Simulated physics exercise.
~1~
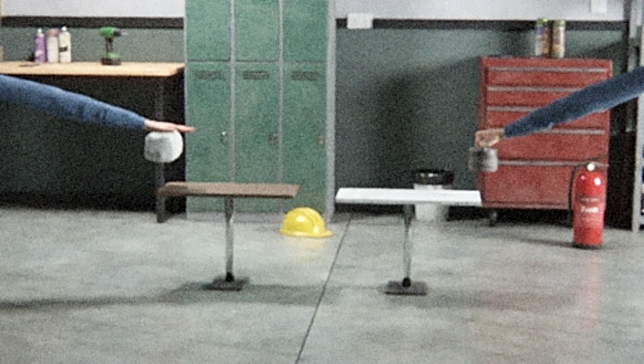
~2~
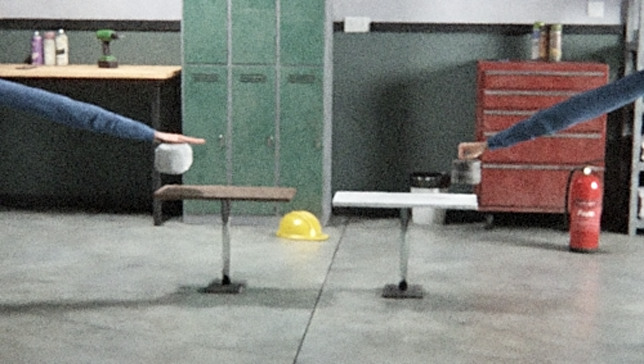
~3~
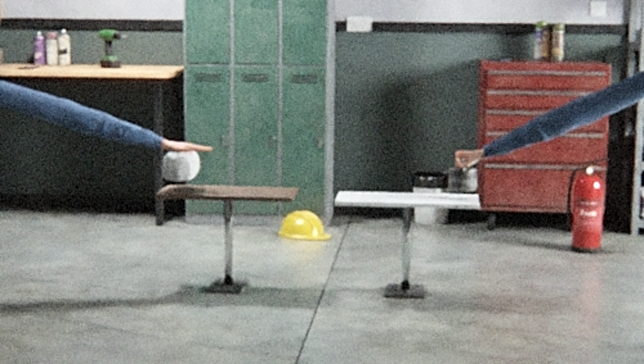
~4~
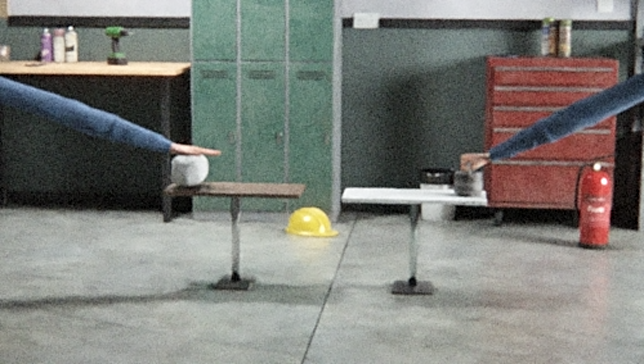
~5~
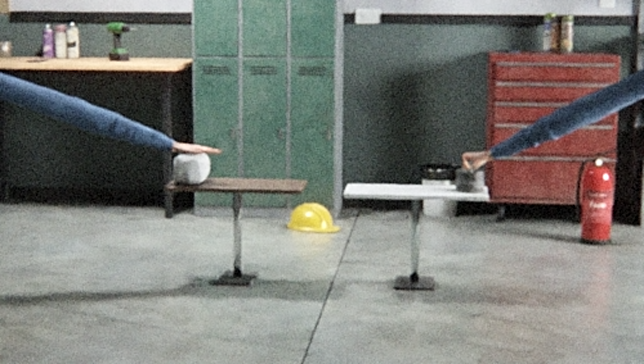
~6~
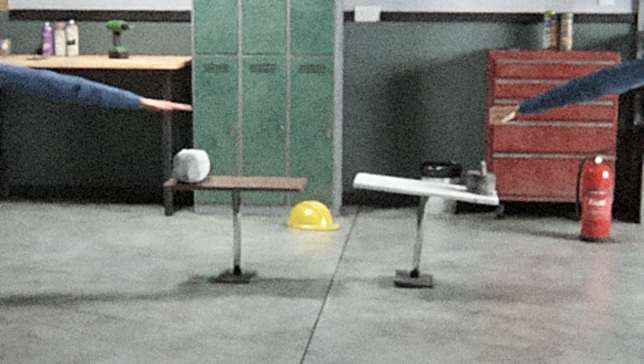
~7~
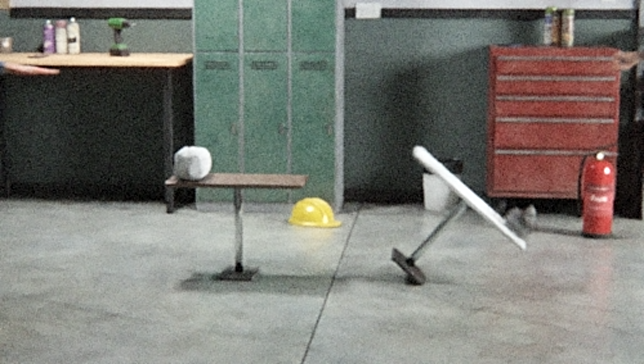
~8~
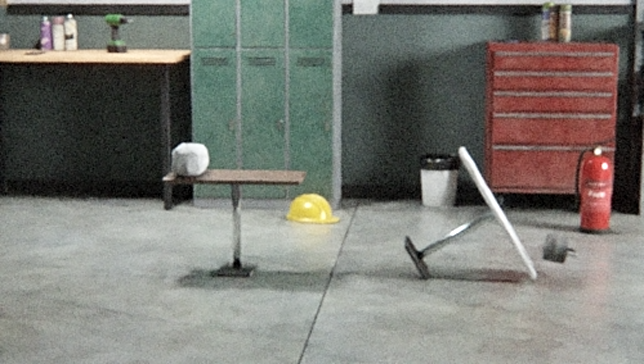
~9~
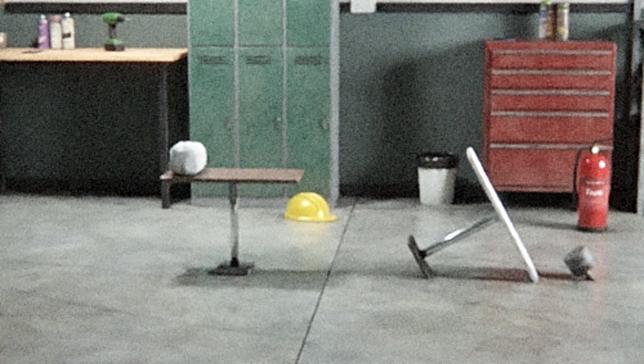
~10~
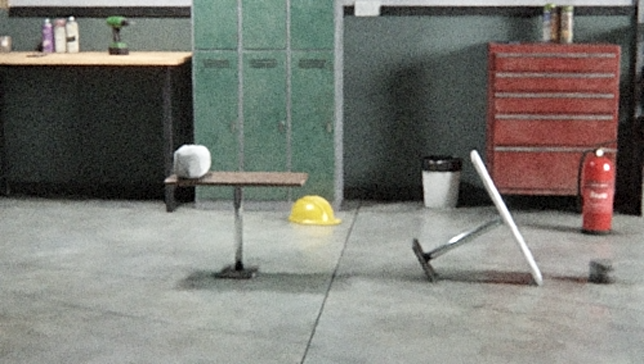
We see two arms lower a pale cushion onto the left end of a brown side table and a grey object onto the right end of a white stand, then let go. The table stays upright with its cushion, while the stand tips over rightward and the object tumbles across the floor.
